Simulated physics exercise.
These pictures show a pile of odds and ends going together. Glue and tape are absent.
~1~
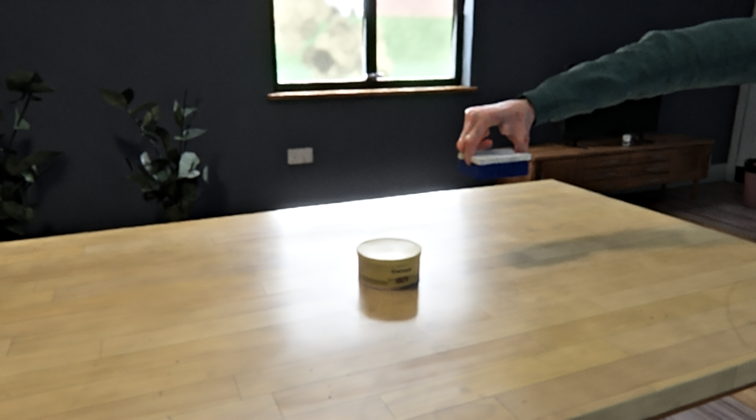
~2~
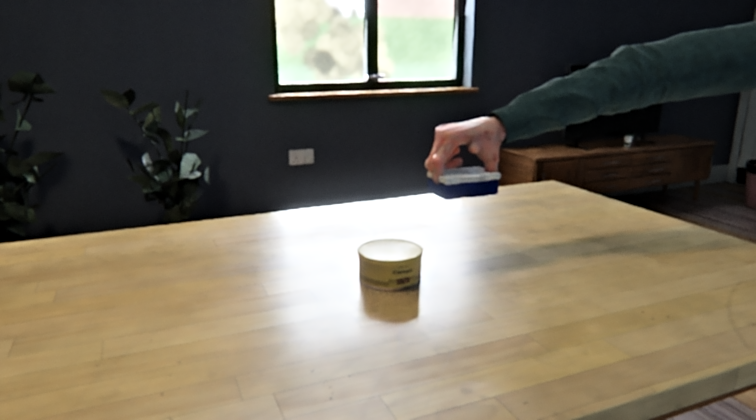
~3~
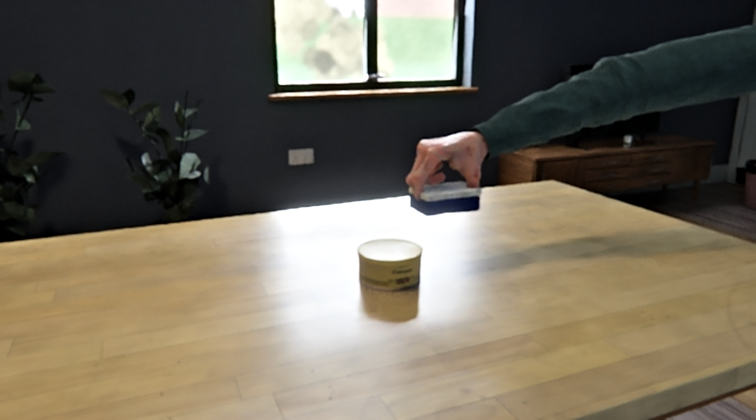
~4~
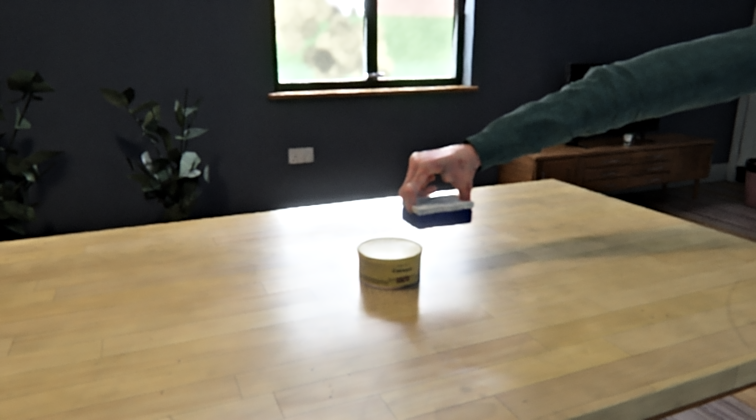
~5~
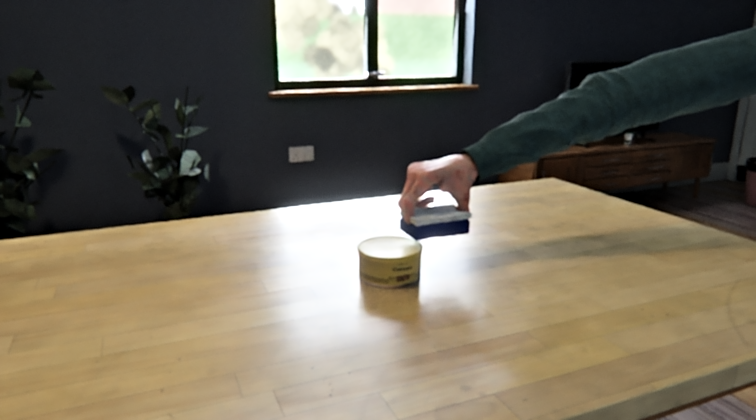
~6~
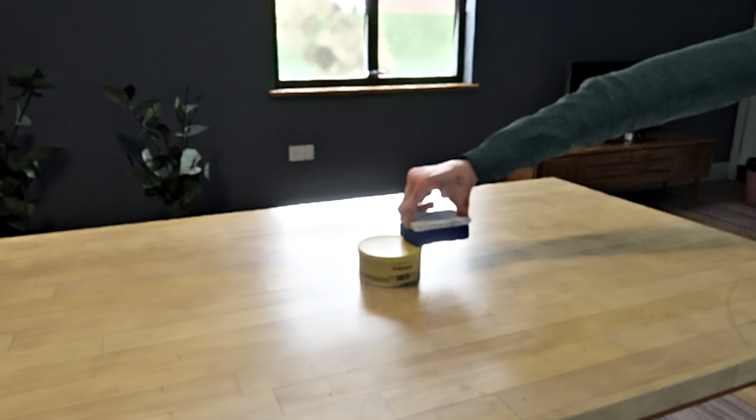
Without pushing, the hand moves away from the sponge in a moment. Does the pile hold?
I'd say it fails.
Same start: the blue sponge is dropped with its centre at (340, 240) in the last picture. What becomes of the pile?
The pile then goes over.
Then, 0.20 s after the last picture, blue sponge tipped 37° from how it was near (439, 239).
Then, 1.00 s after the last picture, blue sponge tipped 43° from how it was near (436, 239).
Then, 2.30 s after the last picture, blue sponge tipped 45° from how it was near (434, 239).
At rest, tipped over in the pile, blue sponge; yellow tub in place. Seen from the same camera at the end, blue sponge near (434, 239). The pile loses its balance.
